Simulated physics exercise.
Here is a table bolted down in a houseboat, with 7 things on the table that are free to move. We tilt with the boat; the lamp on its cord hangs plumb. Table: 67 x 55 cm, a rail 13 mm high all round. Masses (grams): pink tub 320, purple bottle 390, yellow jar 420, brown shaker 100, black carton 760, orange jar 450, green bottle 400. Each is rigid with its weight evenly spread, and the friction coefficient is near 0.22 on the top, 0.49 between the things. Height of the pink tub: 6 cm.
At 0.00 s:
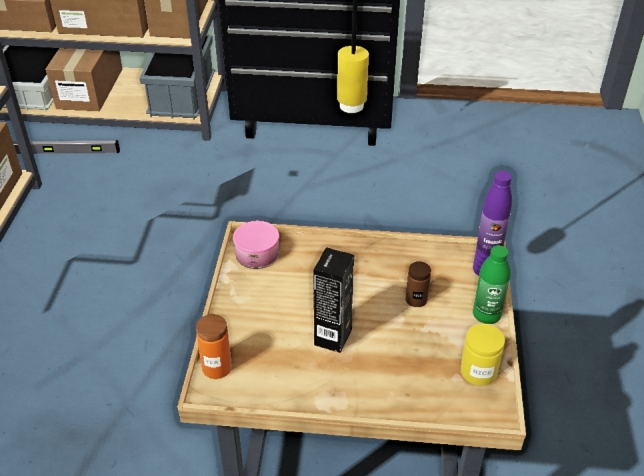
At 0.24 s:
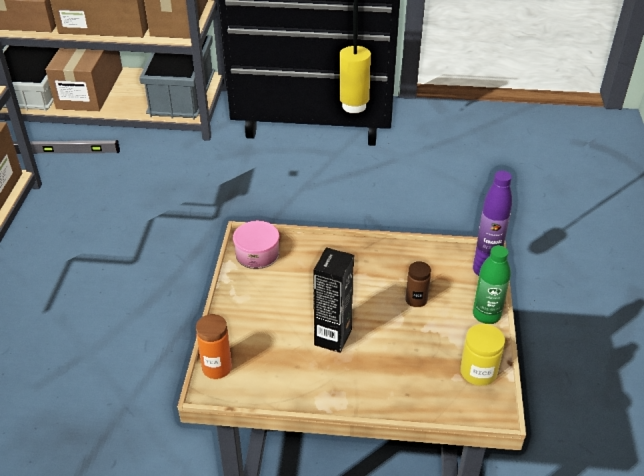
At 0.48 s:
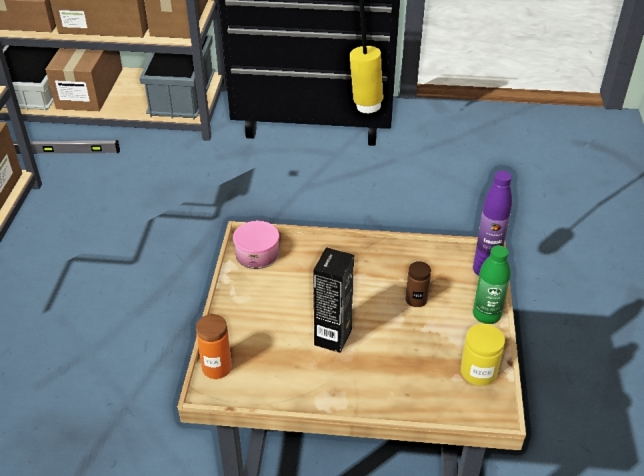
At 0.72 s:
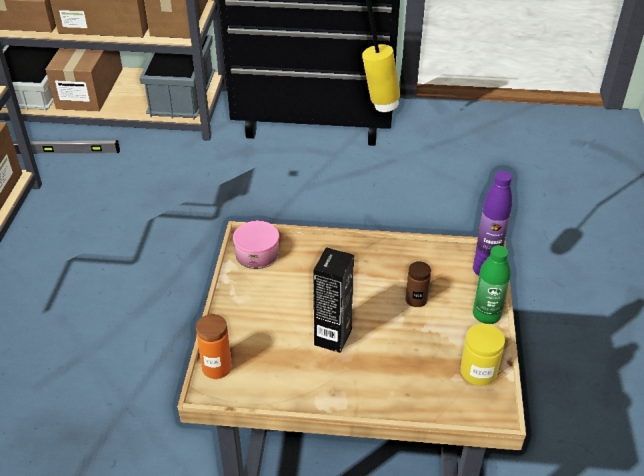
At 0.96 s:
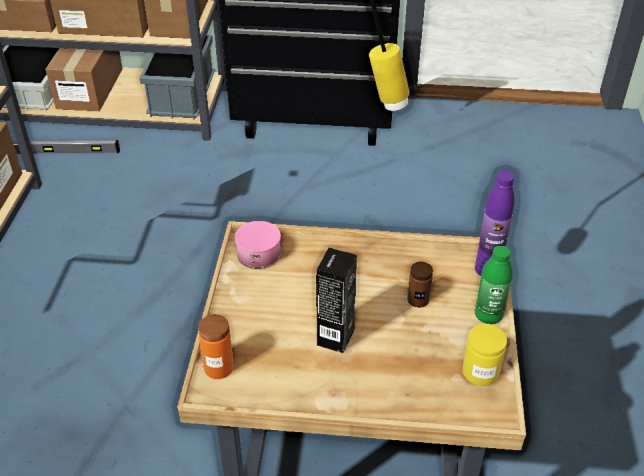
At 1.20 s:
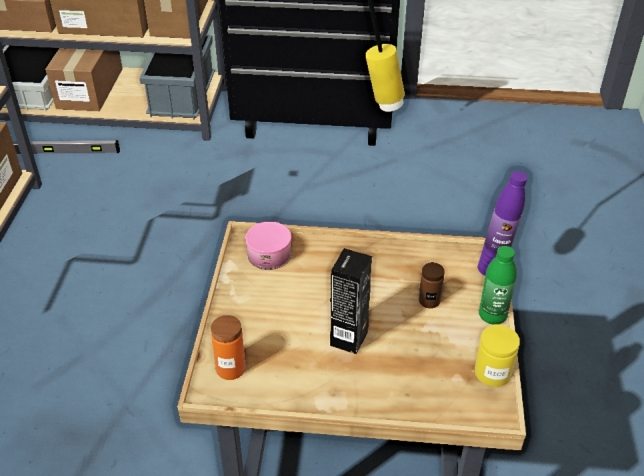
The video shows a wooden table holding seven colourful containers as a hanging yellow lamp swings to the right, then eases back slightly while the containers shift a little to the right and the purple bottle leans that way.
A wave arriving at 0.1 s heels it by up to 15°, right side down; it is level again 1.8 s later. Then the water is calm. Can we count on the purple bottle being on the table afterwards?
The purple bottle ends on the floor.
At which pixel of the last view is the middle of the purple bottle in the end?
Around (533, 449).
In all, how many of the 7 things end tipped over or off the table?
1 of them.
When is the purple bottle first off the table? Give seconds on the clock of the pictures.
At about 1.4 s.
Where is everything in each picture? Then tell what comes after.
In the first picture, boat level; purple bottle (494, 225); pink tub (257, 245).
In the second picture, boat heeled 1°, right side down; brown shaker (418, 285); black carton (333, 302).
In the third picture, boat heeled 6°, right side down; orange jar (214, 347); green bottle (493, 284).
In the fourth picture, boat heeled 12°, right side down; pink tub (257, 245); yellow jar (482, 355).
In the fifth picture, boat heeled 15°, right side down; brown shaker (420, 285); black carton (336, 302).
In the sixth picture, boat heeled 13°, right side down; purple bottle (504, 225) 5° off its base; orange jar (228, 348) moved 3 cm.
After 1.40 s, boat heeled 9°, right side down; purple bottle 16° off its base near (515, 225); black carton moved 7 cm; brown shaker moved 6 cm.
After 1.70 s, boat heeled 2°, right side down; purple bottle now off the table; black carton moved 8 cm; brown shaker moved 6 cm.
After 1.90 s, boat level; black carton moved 8 cm; brown shaker moved 6 cm; orange jar moved 6 cm.
In the end (2.4 s), off the table, purple bottle; not toppled but over 5 cm from the start, pink tub, brown shaker, black carton and orange jar; the other 2 under 5 cm from the start. In the last view, purple bottle near (533, 449).
